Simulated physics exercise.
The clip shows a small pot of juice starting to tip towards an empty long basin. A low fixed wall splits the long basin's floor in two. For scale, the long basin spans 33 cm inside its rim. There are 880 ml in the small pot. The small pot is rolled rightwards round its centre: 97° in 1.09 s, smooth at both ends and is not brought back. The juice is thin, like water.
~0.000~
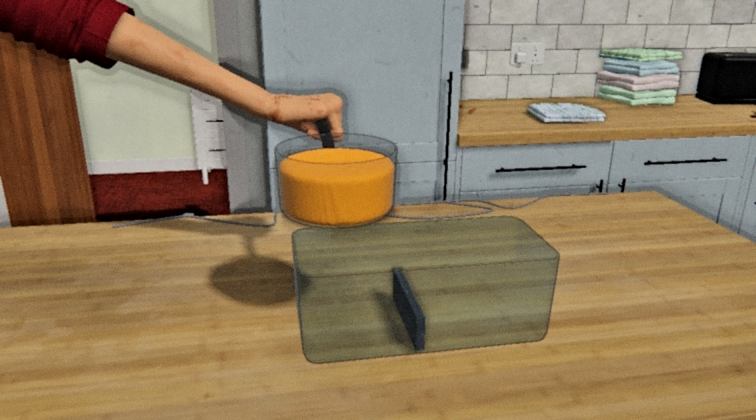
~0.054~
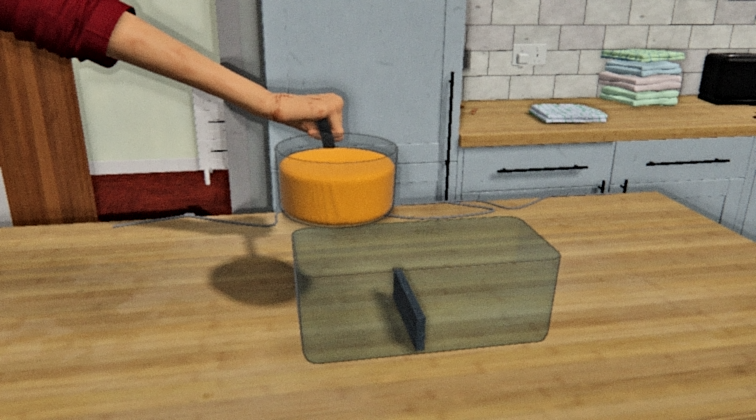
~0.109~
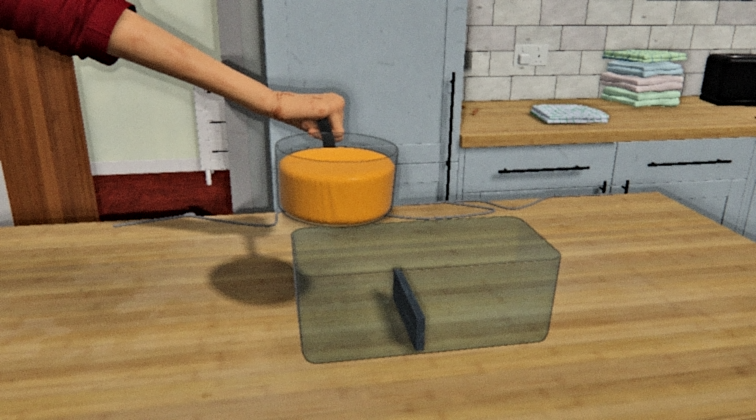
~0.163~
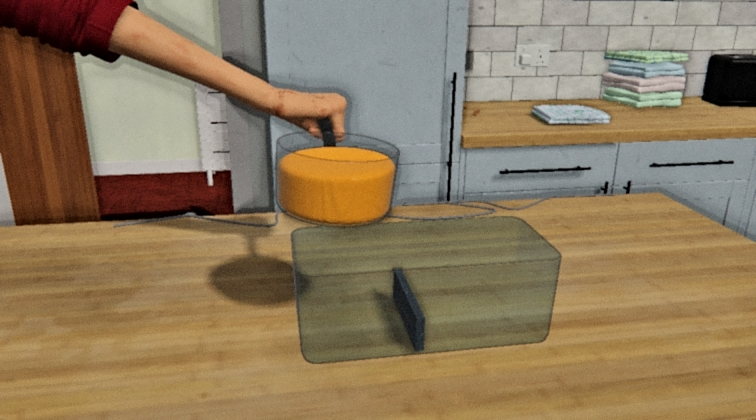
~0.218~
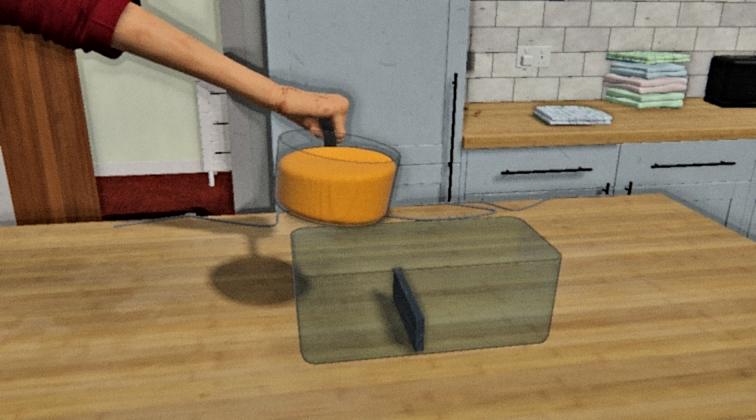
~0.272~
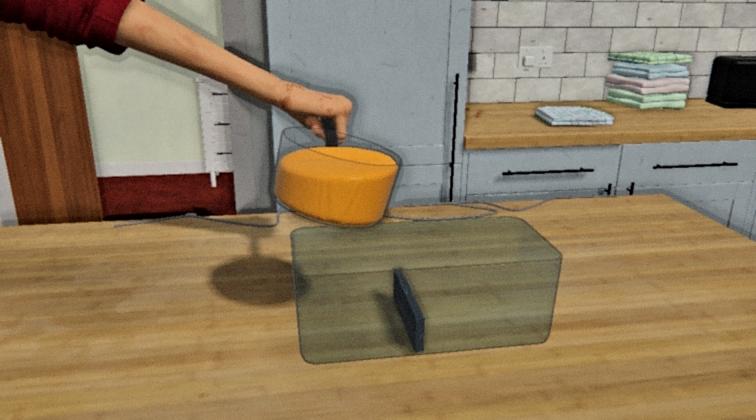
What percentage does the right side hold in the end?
The far part has some 80 per cent.
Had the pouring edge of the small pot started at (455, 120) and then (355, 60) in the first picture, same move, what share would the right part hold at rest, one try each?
First 95, then 60 per cent.
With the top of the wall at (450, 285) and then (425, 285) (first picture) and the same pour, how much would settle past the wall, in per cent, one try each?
In turn about 15 and 55 per cent.
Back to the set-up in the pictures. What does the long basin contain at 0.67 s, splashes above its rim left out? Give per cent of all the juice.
Near 14 in a hundred.
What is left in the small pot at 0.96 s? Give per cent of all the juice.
About 16 per cent.
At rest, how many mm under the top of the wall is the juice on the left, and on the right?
Some 40 mm on the left and 20 mm on the right.
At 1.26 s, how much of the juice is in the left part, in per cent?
Some 16 per cent.
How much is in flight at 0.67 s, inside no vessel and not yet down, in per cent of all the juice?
Near 24 in a hundred.
Then, 0.67 s in, the tilt is 65° and 62 per cent is still to pour, 0 is left of the wall and 13 right of it.
Then, 0.96 s in, the tilt is 93° and 16 per cent is still to pour, 8 is left of the wall and 71 right of it.
Then, 1.26 s in, the tilt is 97° and 2 per cent is still to pour, 16 is left of the wall and 80 right of it.
Then, 1.59 s in, the tilt is 97° and 0 per cent is still to pour, 19 is left of the wall and 80 right of it.
Finally, 20 per cent lies left of the wall, 80 right of it and 0 outside.
